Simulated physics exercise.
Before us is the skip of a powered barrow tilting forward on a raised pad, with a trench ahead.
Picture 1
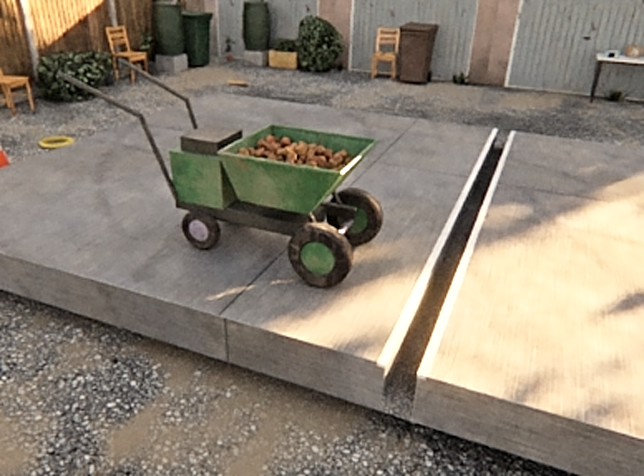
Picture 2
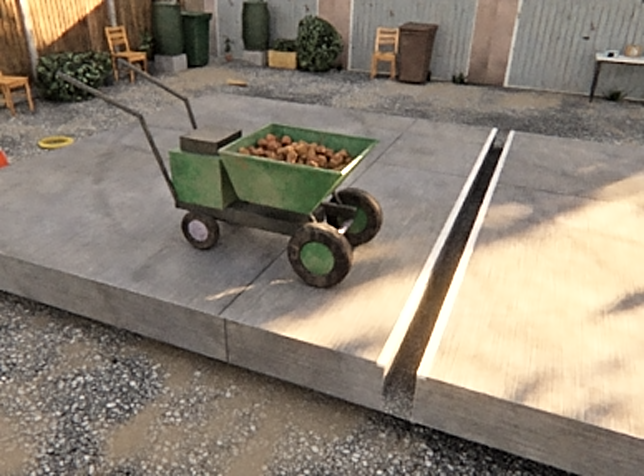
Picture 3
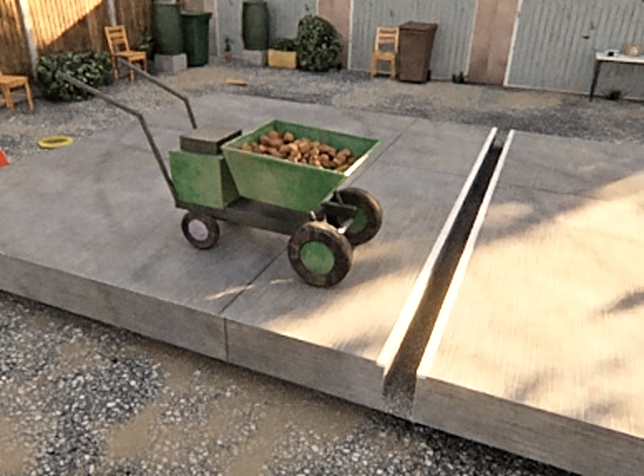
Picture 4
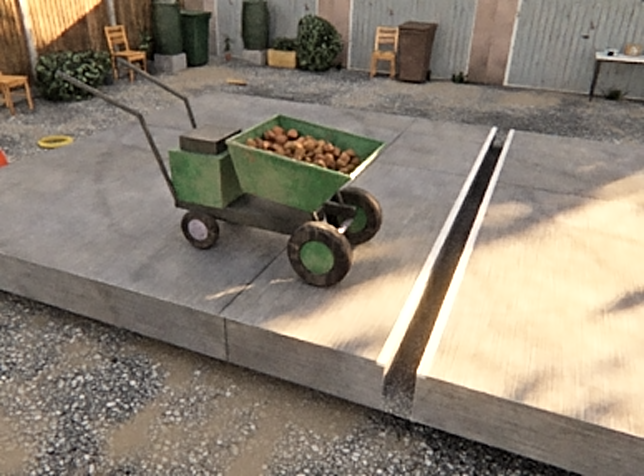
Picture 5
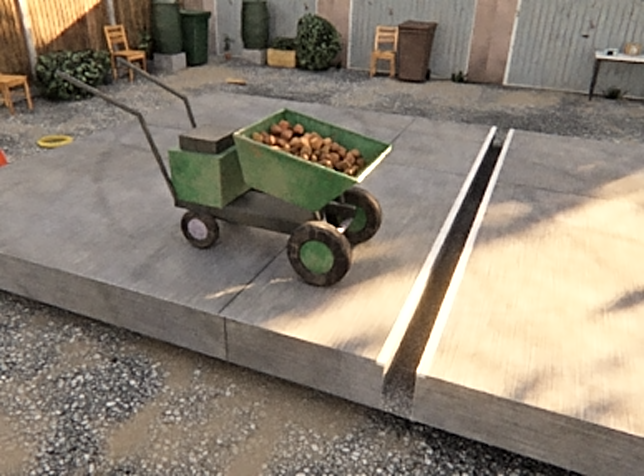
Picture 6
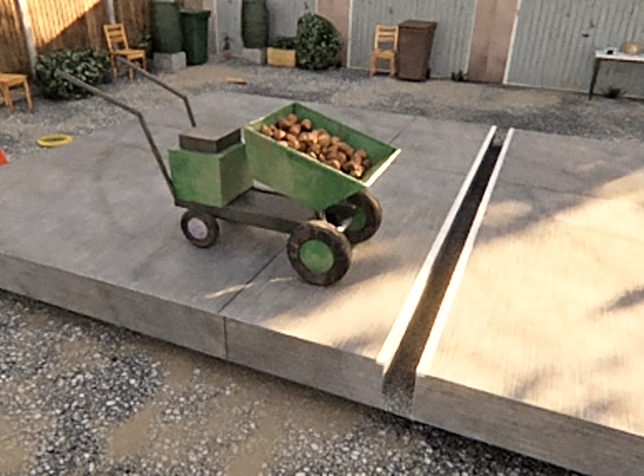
The video shows a green wheeled barrow loaded with brown clods standing on a raised concrete pad beside a narrow trench. The barrow stays in place while its skip, level at first, gradually tilts forward to the right.
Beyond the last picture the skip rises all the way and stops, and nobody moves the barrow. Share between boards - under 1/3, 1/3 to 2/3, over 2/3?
1/3 to 2/3.
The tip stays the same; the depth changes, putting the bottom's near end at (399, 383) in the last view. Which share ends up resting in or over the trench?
Roughly 40 in a hundred.
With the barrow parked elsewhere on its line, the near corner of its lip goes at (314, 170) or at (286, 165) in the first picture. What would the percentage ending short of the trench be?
The first position yields around 20 per cent; the second yields around 50 per cent.
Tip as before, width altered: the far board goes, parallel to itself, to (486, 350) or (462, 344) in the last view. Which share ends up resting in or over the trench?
Roughly 100 % first, 90 % second.
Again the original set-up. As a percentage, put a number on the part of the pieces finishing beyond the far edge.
45 %.
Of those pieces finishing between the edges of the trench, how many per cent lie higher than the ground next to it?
15 in a hundred.
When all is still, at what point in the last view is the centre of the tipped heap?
Centre at rest, last view: Approx. (445, 280).
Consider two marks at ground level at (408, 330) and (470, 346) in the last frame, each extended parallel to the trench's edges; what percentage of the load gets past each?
80 and 30 in a hundred.
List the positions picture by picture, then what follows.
The first picture shows lip of the skip near (340, 174), level; top of the load near (290, 158), clay clods; first edge of the trench near (398, 329); far edge near (436, 339), the trench under half as wide as the skip, and about as deep as wide.
The second picture shows lip of the skip near (341, 175), level; top of the load near (290, 158).
The third picture shows lip of the skip near (345, 176), tipped barely; top of the load near (284, 151).
The fourth picture shows lip of the skip near (350, 178), tipped a little; top of the load near (283, 152).
The fifth picture shows lip of the skip near (357, 182), tipped a little; top of the load near (282, 145).
The sixth picture shows lip of the skip near (365, 187), tipped clearly; top of the load near (296, 144); first edge of the trench near (397, 327); far edge near (435, 336).
Shortly afterwards, skip tipped steeply; the whole lot in the skip.
Next, skip tipped right over; near two thirds in the skip; a little in or heaped over the trench; a little beyond it; a little falling.
Some moments later, skip tipped right over; a little in the skip; only a few short of the trench; near half in or heaped over the trench; near half beyond it.
In the end, skip tipped right over; only a few short of the trench; near half in or heaped over the trench; near half beyond it.
